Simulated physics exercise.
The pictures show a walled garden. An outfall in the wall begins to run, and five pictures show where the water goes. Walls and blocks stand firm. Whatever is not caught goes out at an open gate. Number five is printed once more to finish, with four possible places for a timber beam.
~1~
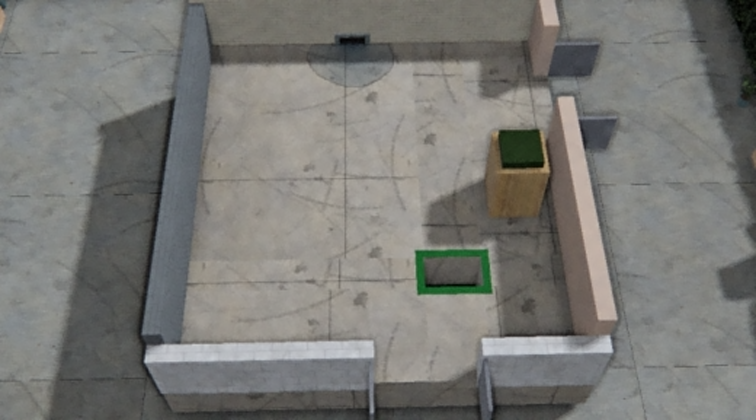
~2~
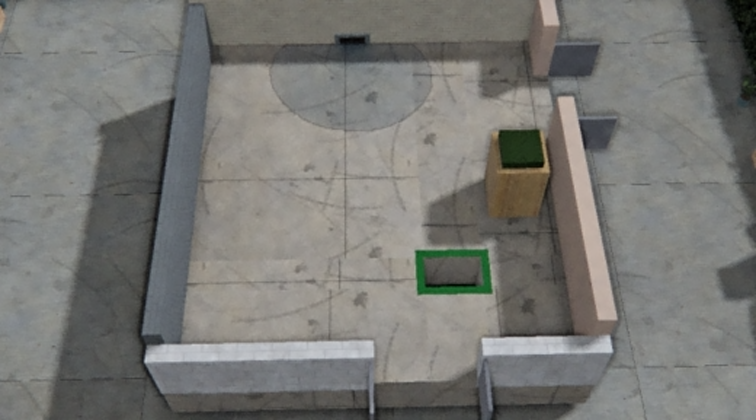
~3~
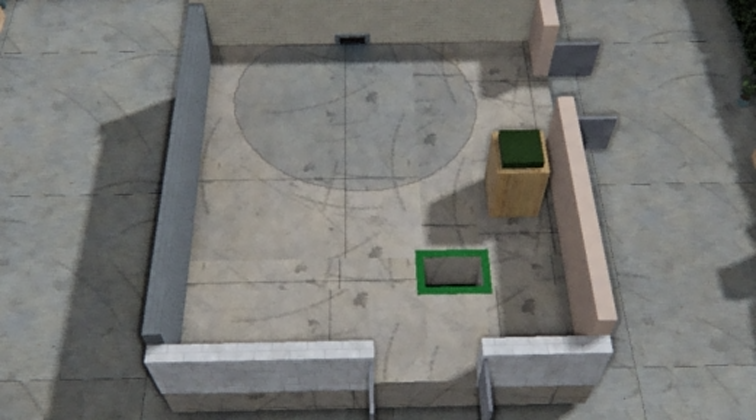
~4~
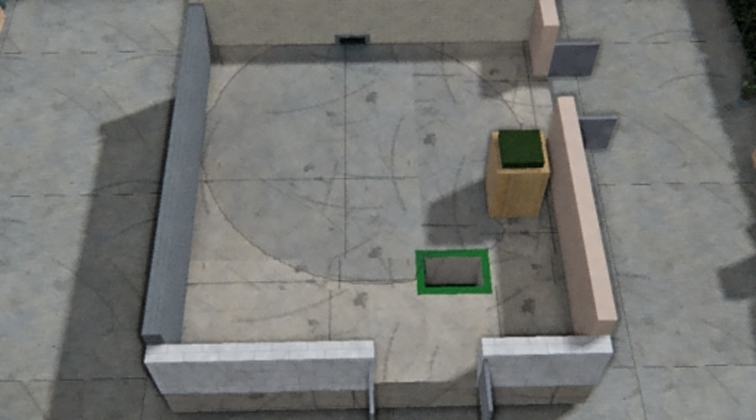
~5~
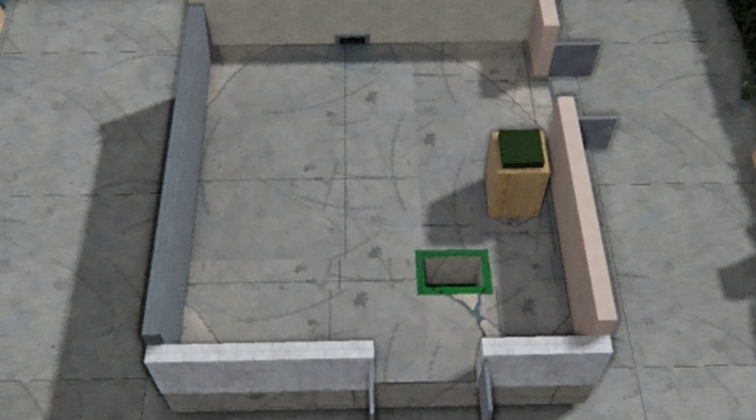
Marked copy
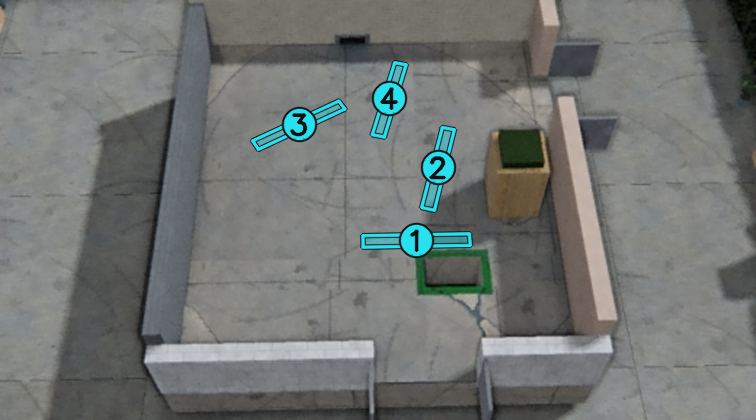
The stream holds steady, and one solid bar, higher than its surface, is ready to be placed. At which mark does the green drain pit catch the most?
It is 3.
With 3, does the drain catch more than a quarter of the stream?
Yes, it does.
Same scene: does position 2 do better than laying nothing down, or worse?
It is worse.
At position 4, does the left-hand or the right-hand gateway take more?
More leaves on the left.
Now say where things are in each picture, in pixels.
The first frame shows outfall at (353, 39); green drain pit at (453, 272); open gate at (425, 365); open gate at (539, 110); 3 % of the ground under water, visible out to (356, 82); green drain pit still dry.
In the second frame, 13 % of the ground under water, visible out to (353, 127); green drain pit still dry.
In the third frame, 29 % of the ground under water, visible out to (326, 185); green drain pit still dry.
In the fourth frame, 54 % of the ground under water, visible out to (395, 276); green drain pit still dry.
In the fifth frame, 80 % of the ground under water, visible out to (567, 299); green drain pit taking water.
In cyan, 1 from (363, 241) to (469, 239); 2 from (428, 208) to (448, 128); 3 from (255, 145) to (341, 105); 4 from (378, 135) to (400, 63).
With 1, about 24 % of the stream goes into the green drain pit, about 76 % out by the gates.
With 2, about 23 % of the stream goes into the green drain pit, about 77 % out by the gates.
With 3, about 35 % of the stream goes into the green drain pit, about 65 % out by the gates.
With 4, about 26 % of the stream goes into the green drain pit, about 73 % out by the gates.
